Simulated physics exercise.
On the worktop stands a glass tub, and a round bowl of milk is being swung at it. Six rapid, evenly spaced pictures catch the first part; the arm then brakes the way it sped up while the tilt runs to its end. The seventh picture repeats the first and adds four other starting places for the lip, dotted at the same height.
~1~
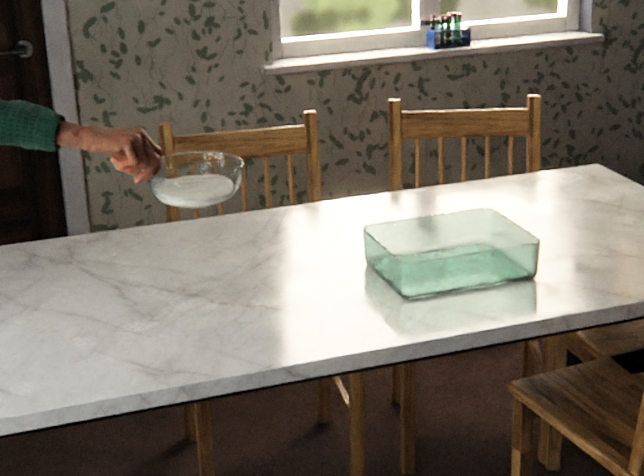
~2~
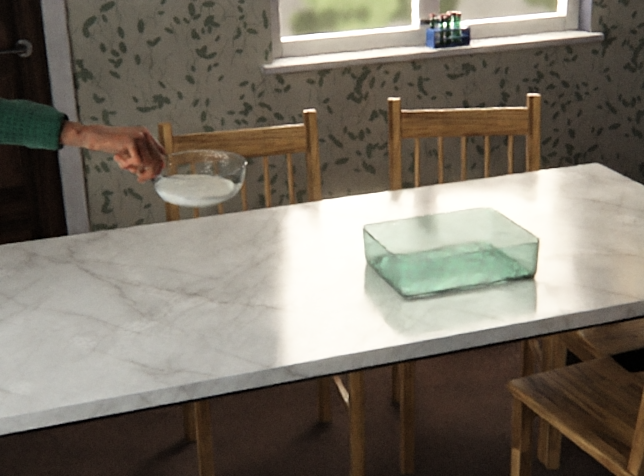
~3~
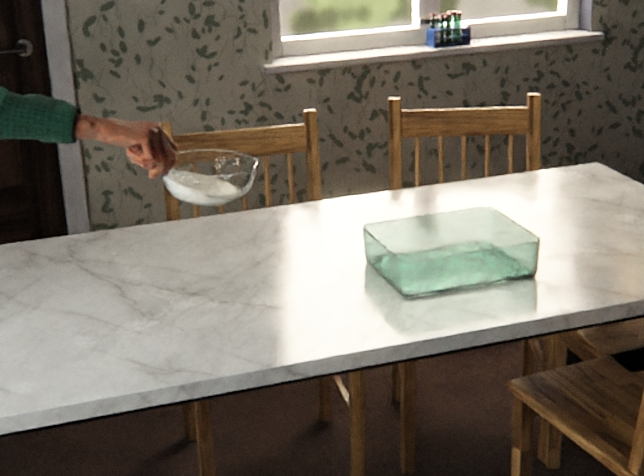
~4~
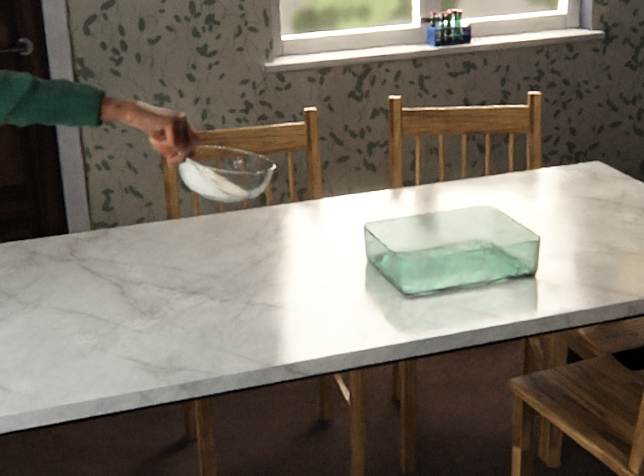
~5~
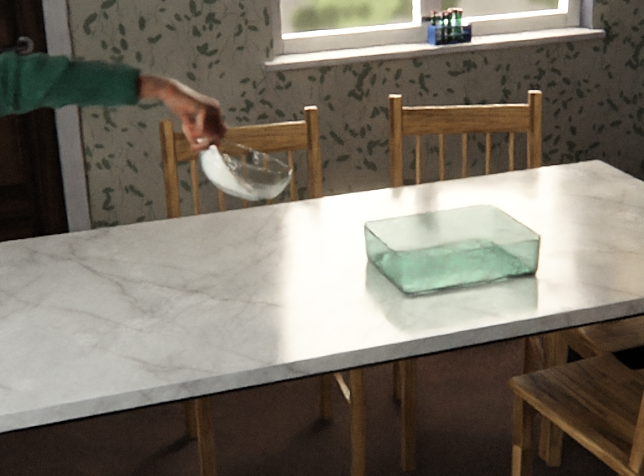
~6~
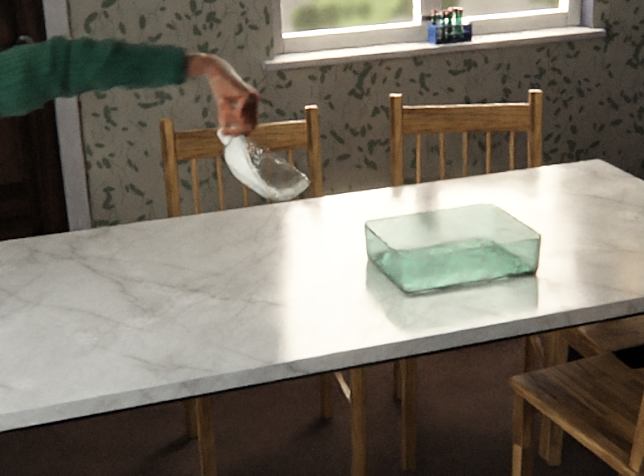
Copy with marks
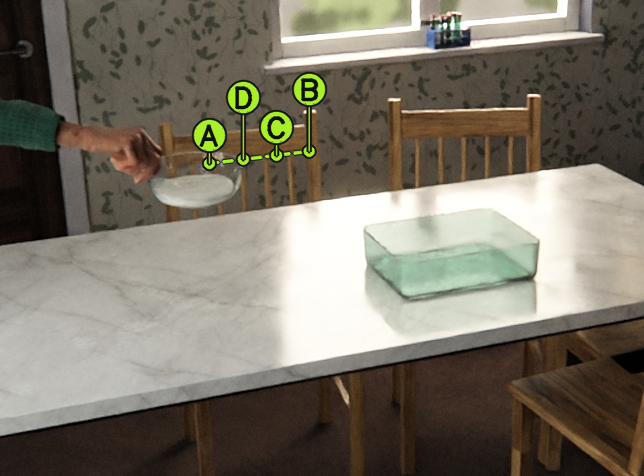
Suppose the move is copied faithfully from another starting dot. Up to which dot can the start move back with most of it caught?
Use place C.
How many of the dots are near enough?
Two of them.
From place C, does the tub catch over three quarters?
No, it does not.
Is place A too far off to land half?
Yes.
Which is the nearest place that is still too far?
It is D.
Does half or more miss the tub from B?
No, that is safe.
On the marked copy, A at (209, 163); B at (309, 151); C at (276, 155); D at (243, 159).
If A is chosen, about 7 % lands in the tub, 88 % falls short and 5 % goes beside or beyond.
If B is chosen, about 77 % lands in the tub, 8 % falls short and 15 % goes beside or beyond.
If C is chosen, about 64 % lands in the tub, 19 % falls short and 16 % goes beside or beyond.
If D is chosen, about 33 % lands in the tub, 61 % falls short and 6 % goes beside or beyond.
